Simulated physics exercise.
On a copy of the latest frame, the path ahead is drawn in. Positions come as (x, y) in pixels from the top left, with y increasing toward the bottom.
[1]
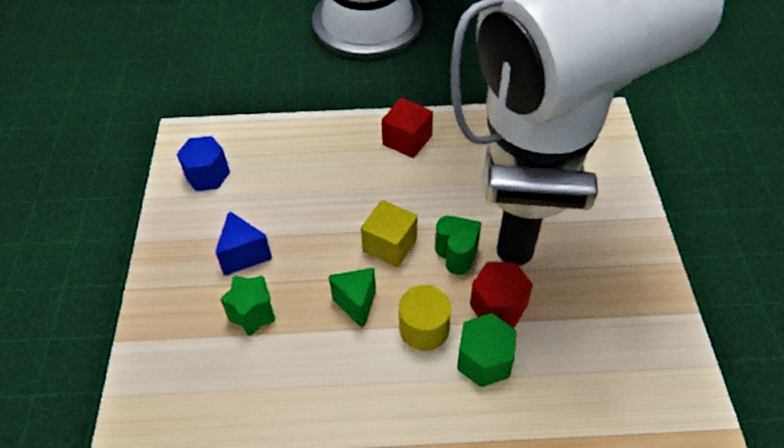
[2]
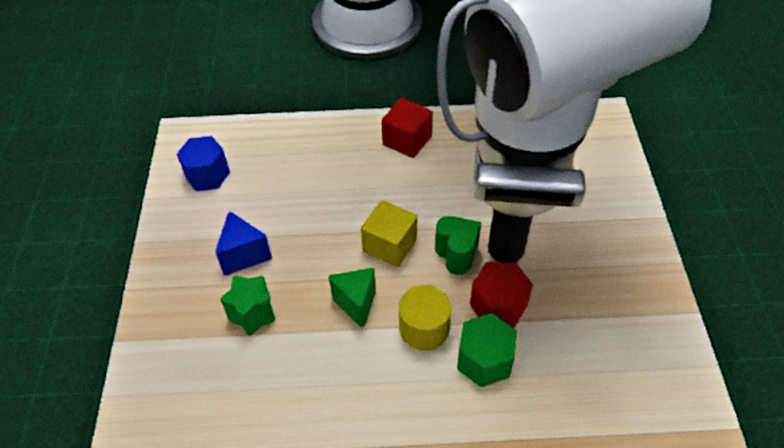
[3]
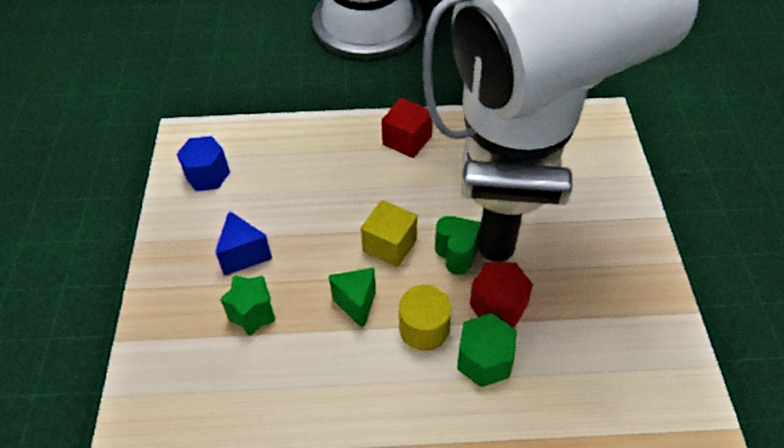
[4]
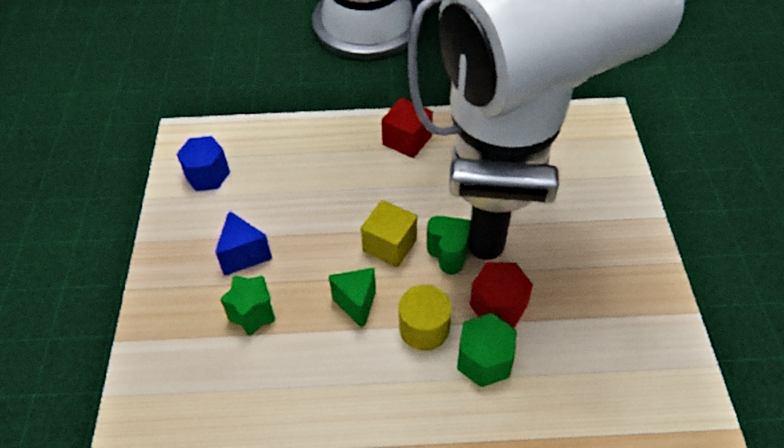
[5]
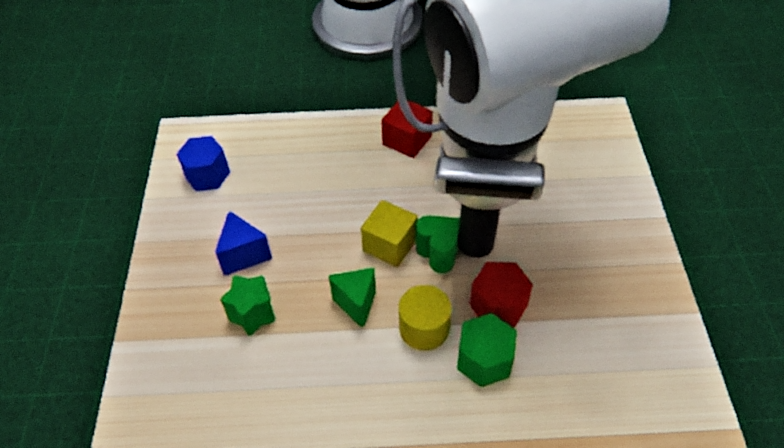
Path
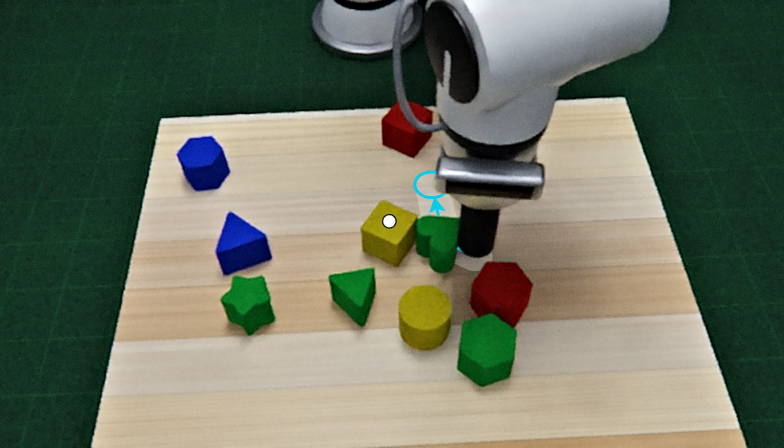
A white robot arm with a black rod reaches over a pale wooden board on a green surface, seen from above at an angle by a still camera. Red, blue, yellow and green blocks lie scattered, with a green heart between a yellow square block and the rod. The rod moves left above the red hexagonal block, then pushes the heart left toward the yellow square block.
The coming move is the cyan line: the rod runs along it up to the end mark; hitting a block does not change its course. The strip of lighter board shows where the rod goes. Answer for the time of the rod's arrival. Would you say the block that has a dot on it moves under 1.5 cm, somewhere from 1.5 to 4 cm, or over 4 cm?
It shifts by 1.5 to 4 cm.
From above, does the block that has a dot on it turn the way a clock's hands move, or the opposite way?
It goes anticlockwise.
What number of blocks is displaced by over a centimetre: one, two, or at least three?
It will shift two blocks.
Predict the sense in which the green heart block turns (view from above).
Seen from above, its turn is counter-clockwise.
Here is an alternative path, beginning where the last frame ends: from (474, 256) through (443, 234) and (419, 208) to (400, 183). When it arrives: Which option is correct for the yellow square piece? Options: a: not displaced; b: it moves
My pick is b.
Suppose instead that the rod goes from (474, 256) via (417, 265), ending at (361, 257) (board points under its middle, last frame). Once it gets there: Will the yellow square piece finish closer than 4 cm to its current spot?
Short answer: No.
The drawn path runs from (474, 256) via (446, 238) and (437, 211), ending at (432, 185); the dot is on the yellow square piece.
The first path, step by step. One third of the way, rod (446, 225); yellow square piece (365, 215), turned 35° anticlockwise; green heart block (410, 213).
Two thirds of the way, rod (438, 198); yellow square piece (361, 215), turned 40° anticlockwise; green heart block (405, 200), turned 35° anticlockwise.
At the end, rod (432, 171); yellow square piece (361, 215), turned 40° anticlockwise; green heart block (405, 200), turned 35° anticlockwise; red hexagonal block not moved.
